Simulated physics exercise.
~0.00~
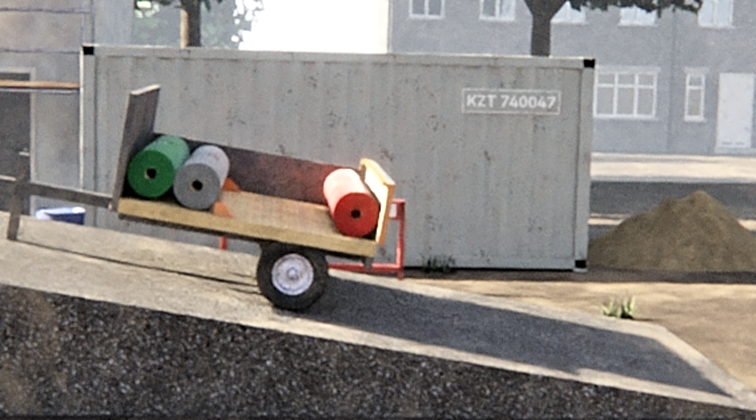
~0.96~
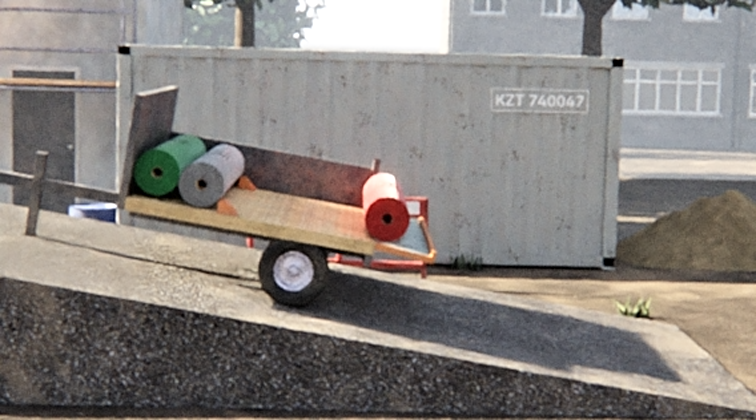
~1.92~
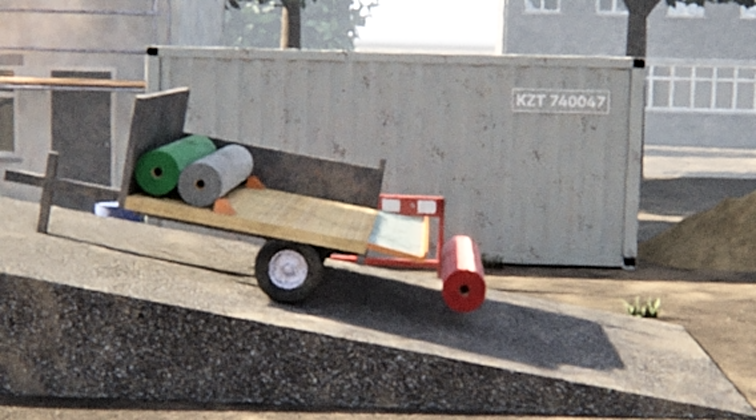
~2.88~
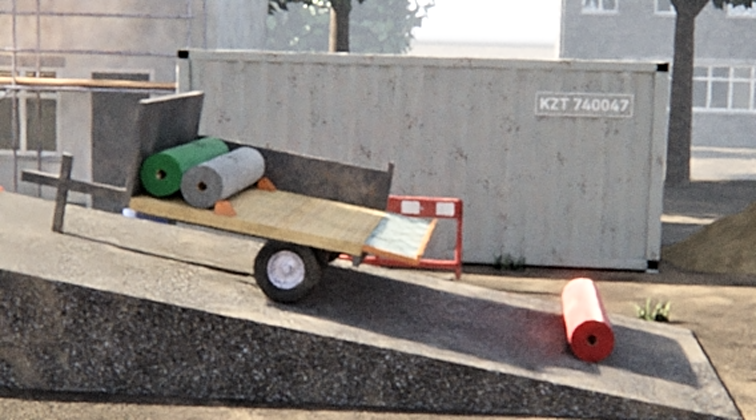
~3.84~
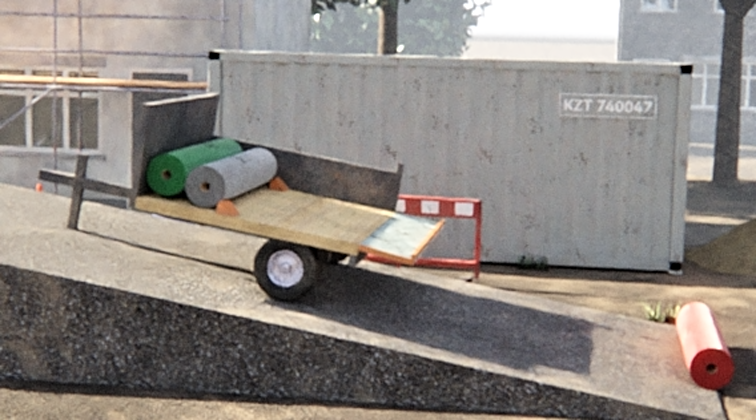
A red roll rests against the raised tailgate at the lower right end of a trailer parked nose-up on a ramp, while green and grey rolls sit behind an orange chock farther up the bed. The tailgate swings down to the right, and the red roll moves onto it. It rolls over the gate's free edge and drops to the ramp. The red roll then continues down the slope to the right as the view drifts slightly sideways. At the end, it is near the foot of the ramp, while the green and grey rolls remain on the trailer.
